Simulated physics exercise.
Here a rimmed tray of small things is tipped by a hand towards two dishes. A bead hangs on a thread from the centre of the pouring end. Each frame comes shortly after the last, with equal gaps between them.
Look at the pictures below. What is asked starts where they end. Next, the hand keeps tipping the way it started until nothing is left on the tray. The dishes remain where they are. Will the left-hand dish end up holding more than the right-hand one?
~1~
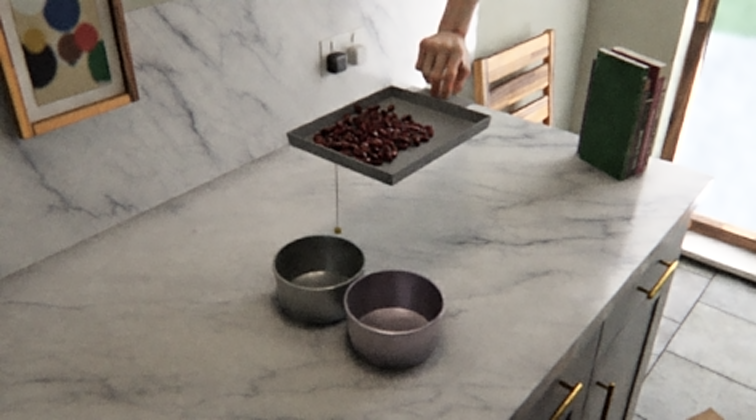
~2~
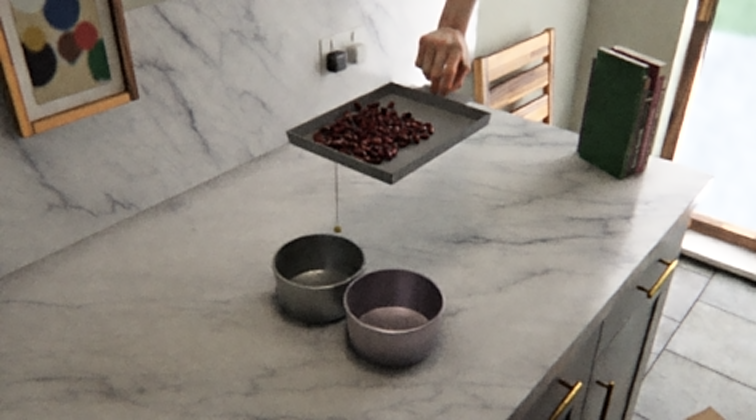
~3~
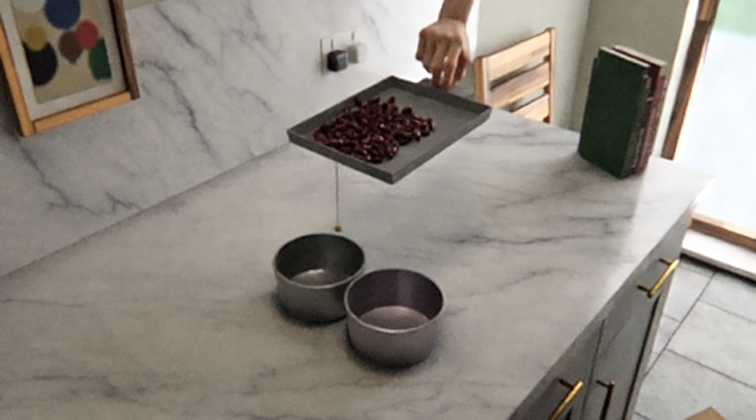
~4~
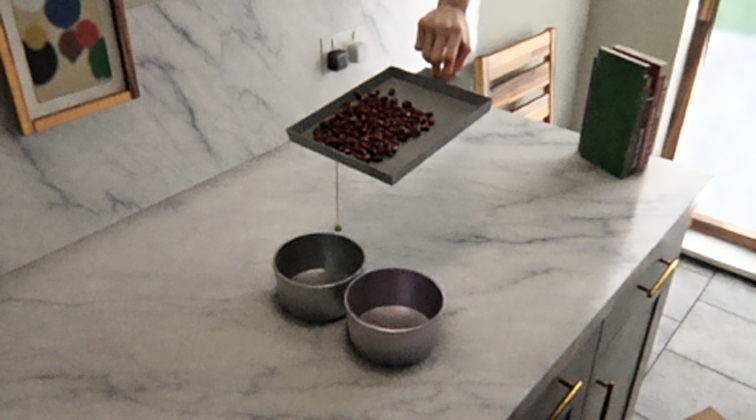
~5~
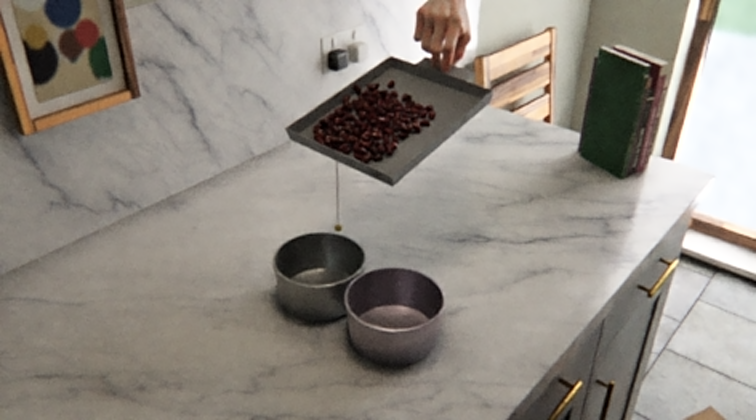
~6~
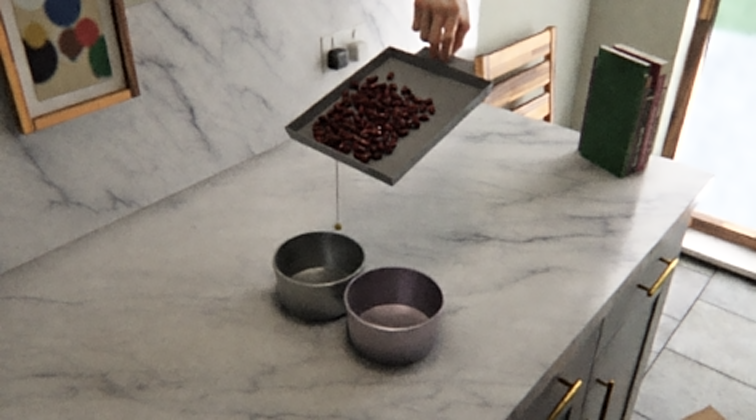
Bigger share: Left.
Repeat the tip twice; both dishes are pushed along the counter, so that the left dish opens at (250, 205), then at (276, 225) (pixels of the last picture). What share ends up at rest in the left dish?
Roughly 0 % and 10 %.
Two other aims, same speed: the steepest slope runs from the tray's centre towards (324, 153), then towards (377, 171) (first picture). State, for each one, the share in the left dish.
Shares: 40 %, then 50 %.
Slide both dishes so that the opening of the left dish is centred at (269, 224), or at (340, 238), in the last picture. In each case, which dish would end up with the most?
The right-placed dish first, the left-placed dish second.
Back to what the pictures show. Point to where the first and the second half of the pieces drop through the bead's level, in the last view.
Around (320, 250), followed by around (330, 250).
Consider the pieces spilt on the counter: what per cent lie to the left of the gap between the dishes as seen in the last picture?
70 per cent, about.
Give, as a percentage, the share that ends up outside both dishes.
I'd put it near 10 per cent of the load.
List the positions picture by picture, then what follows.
In the first frame, corners of the pouring end (289, 132) and (392, 173), level; middle of the load (370, 132), kidney beans; left dish (288, 297); right dish (363, 341); bead on its thread (338, 231).
In the second frame, corners of the pouring end (289, 131) and (392, 172), level; middle of the load (370, 130).
In the third frame, corners of the pouring end (289, 130) and (392, 172), tipped barely, lowest at the right corner; middle of the load (371, 127).
In the fourth frame, corners of the pouring end (289, 129) and (392, 173), tipped a little, lowest at the right corner; middle of the load (370, 123).
In the fifth frame, corners of the pouring end (288, 128) and (391, 174), tipped a little, lowest at the right corner; middle of the load (370, 119).
In the sixth frame, corners of the pouring end (287, 127) and (391, 175), tipped clearly, lowest at the right corner; middle of the load (370, 114); left dish (288, 293); right dish (363, 337).
Just after the last frame, tray tipped steeply; almost all on the tray; just a few in the air.
A moment on, tray tipped past a quarter turn; almost all on the tray; just a few in the left dish; just a few in the air.
Further on, tray tipped past a quarter turn; about a tenth in the right dish; the larger part in the left dish; about a tenth outside both.
When it is over, tray tipped past a quarter turn; about a tenth in the right dish; the larger part in the left dish; about a tenth outside both.
